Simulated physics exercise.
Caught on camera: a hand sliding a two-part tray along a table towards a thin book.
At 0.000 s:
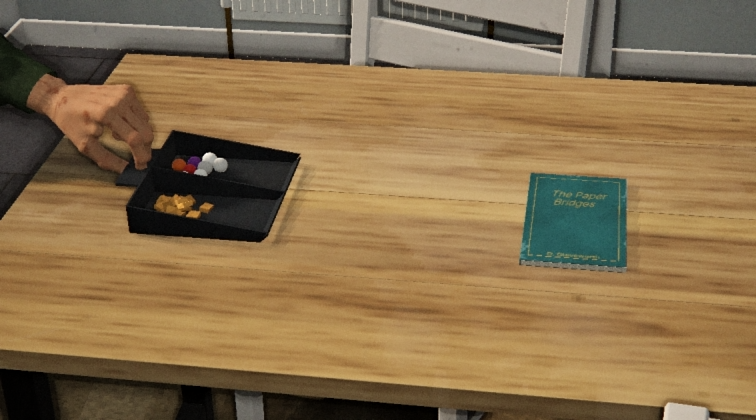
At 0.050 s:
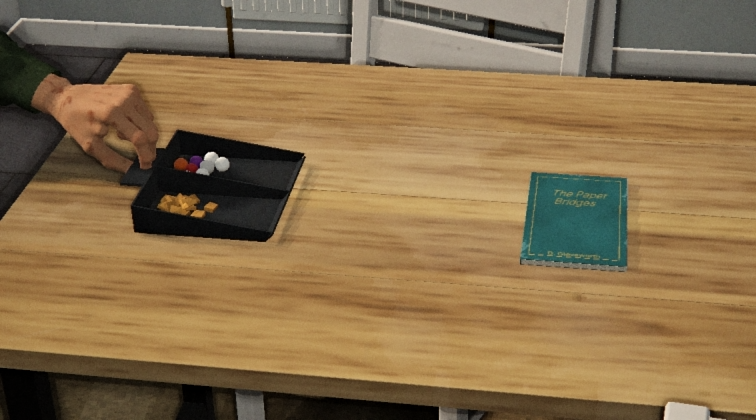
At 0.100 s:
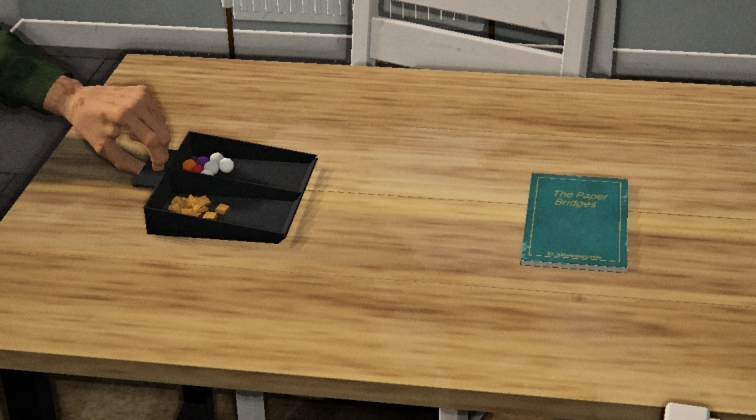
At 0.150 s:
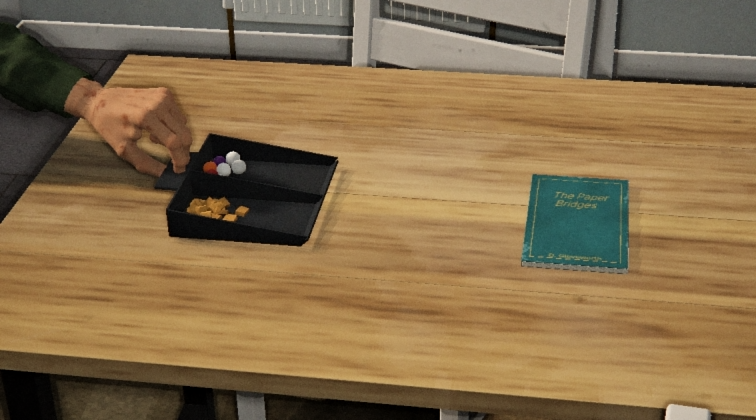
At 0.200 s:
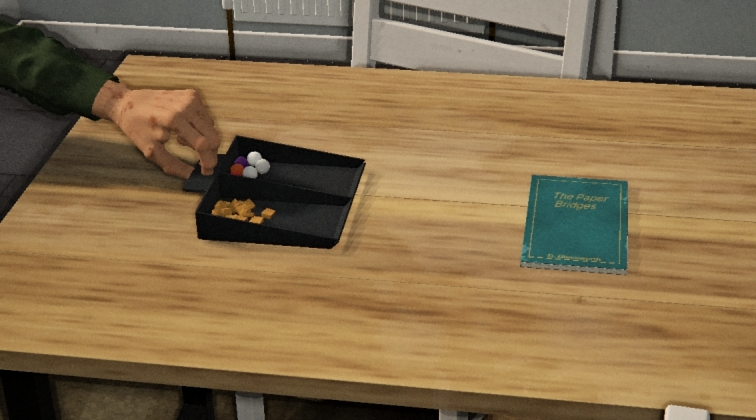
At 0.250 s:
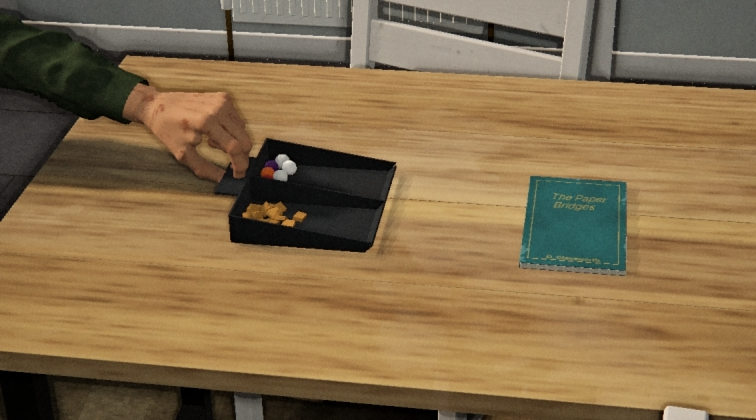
A black two-part tray of orange squares and small colourful balls sliding rightward across a wooden table, pushed by a hand.
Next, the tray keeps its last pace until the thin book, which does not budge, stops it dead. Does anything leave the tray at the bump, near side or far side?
At the sudden stop, the near portion loses nothing; the far portion sheds a few pieces.
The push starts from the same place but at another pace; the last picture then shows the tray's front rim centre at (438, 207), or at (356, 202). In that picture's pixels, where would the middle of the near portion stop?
Around (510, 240) for one pace and around (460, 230) for the other, in that order.
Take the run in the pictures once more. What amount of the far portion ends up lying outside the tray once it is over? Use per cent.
Near 60 %.
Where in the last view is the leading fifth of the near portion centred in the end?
Near (505, 243) in the last view.
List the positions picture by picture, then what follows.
Front rim at (285, 194), at rest; thin book at (574, 240); near portion at (178, 215), a few cereal squares; far portion at (205, 168), a few gumballs, in the first frame.
Front rim at (290, 194), hardly any of the way covered; far portion at (207, 167), in the second frame.
Front rim at (302, 196), a small part of the way covered; near portion at (194, 216), in the third frame.
Front rim at (324, 198), a small part of the way covered; far portion at (224, 170), in the fourth frame.
Front rim at (352, 200), about a quarter of the way covered; near portion at (240, 221), in the fifth frame.
Front rim at (385, 204), about half of the way covered; thin book at (574, 243); near portion at (272, 224); far portion at (268, 174), in the sixth frame.
After 0.36 s, tray still sliding, front rim near (452, 208); near portion all inside; far portion all inside.
After 0.57 s, tray stopped at the thin book; near portion all inside, moved towards the front rim; far portion all inside, moved towards the front rim.
After 0.78 s, tray stopped at the thin book; near portion all inside, moved towards the front rim; far portion about half out of the tray.
By the end (1.6 s), tray stopped at the thin book; near portion all inside, moved towards the front rim; far portion about two thirds out of the tray.
